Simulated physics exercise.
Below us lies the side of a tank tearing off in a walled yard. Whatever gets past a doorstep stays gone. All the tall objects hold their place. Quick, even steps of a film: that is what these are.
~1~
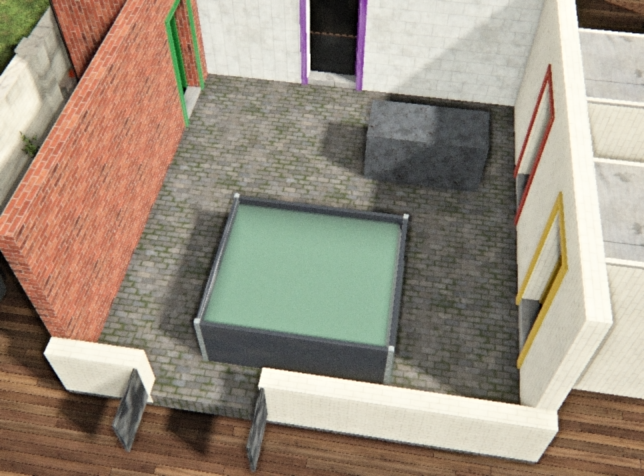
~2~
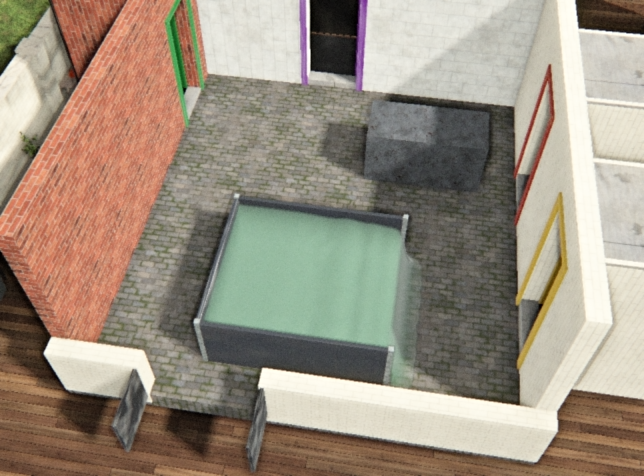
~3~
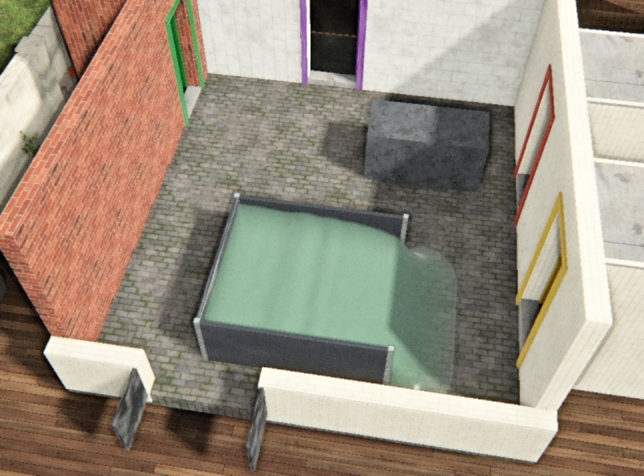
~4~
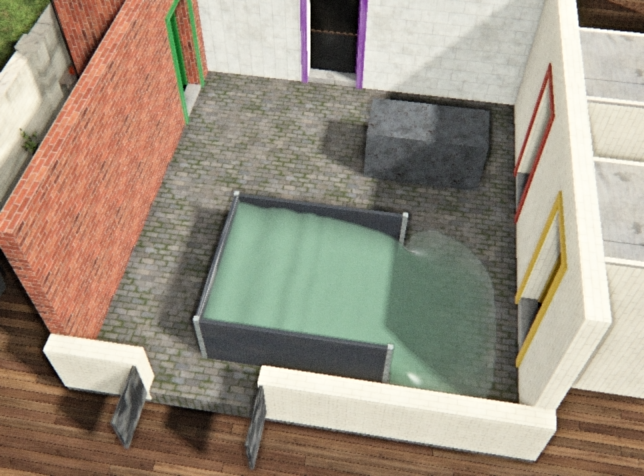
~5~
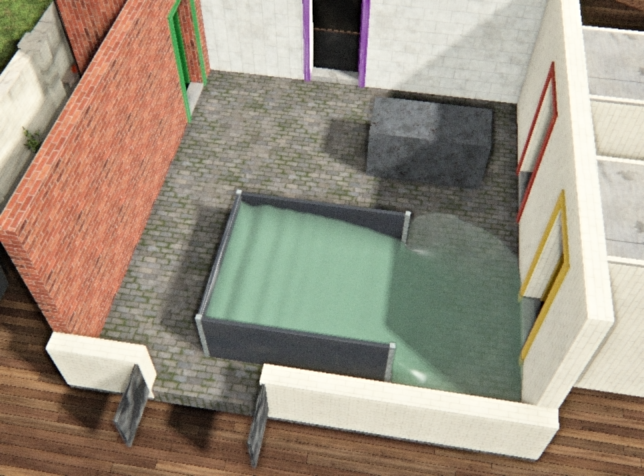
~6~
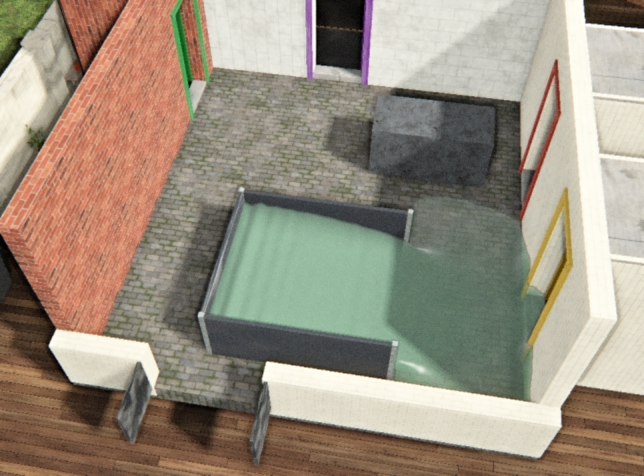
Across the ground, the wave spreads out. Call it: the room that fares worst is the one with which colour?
It is the yellow one.
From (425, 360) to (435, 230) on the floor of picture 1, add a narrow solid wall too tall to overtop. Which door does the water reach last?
That would be the purple door.
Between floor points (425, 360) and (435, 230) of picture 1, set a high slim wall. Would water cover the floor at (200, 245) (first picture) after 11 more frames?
At that place: No water.
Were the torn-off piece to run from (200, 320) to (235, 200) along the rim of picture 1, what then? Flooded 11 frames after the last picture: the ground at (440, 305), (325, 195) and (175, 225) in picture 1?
The first spot is left untouched, the second is left untouched and the third is soaked through.
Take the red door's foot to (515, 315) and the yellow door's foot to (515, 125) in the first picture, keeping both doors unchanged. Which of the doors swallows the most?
My pick: The one in red.
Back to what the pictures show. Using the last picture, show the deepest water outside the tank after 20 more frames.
Look near (505, 104).
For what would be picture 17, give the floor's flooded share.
Roughly 30 per cent.
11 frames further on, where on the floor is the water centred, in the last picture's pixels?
Close to pixel (413, 297).
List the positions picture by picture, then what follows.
The tank at (308, 270) is whole and still, in the first picture.
The front is at a hidden place, out from the gap at (393, 303), in the second picture.
The front is at a hidden place, out from the gap at (392, 306), in the third picture.
Water pours out at (392, 306) and has run to a hidden place, in the fourth picture.
The front is at a hidden place, out from the gap at (394, 305), in the fifth picture.
The front is at (519, 226), out from the gap at (396, 303), in the sixth picture.
A moment on, water covers 25 % of the floor; red door wet at the sill, nothing in, yellow door a lot in, purple door not reached, green door not reached.
Next, water covers 30 % of the floor; red door a trickle in, yellow door a lot in, purple door not reached, green door not reached.
Then, water covers 60 % of the floor; red door a trickle in, yellow door a lot in, purple door wet at the sill, nothing in, green door not reached.
Later, water covers 95 % of the floor; red door some in, yellow door a lot in, purple door wet at the sill, nothing in, green door some in.
In the end, water covers 100 % of the floor; red door some in, yellow door a lot in, purple door wet at the sill, nothing in, green door a lot in; the yellow door has let in the most.
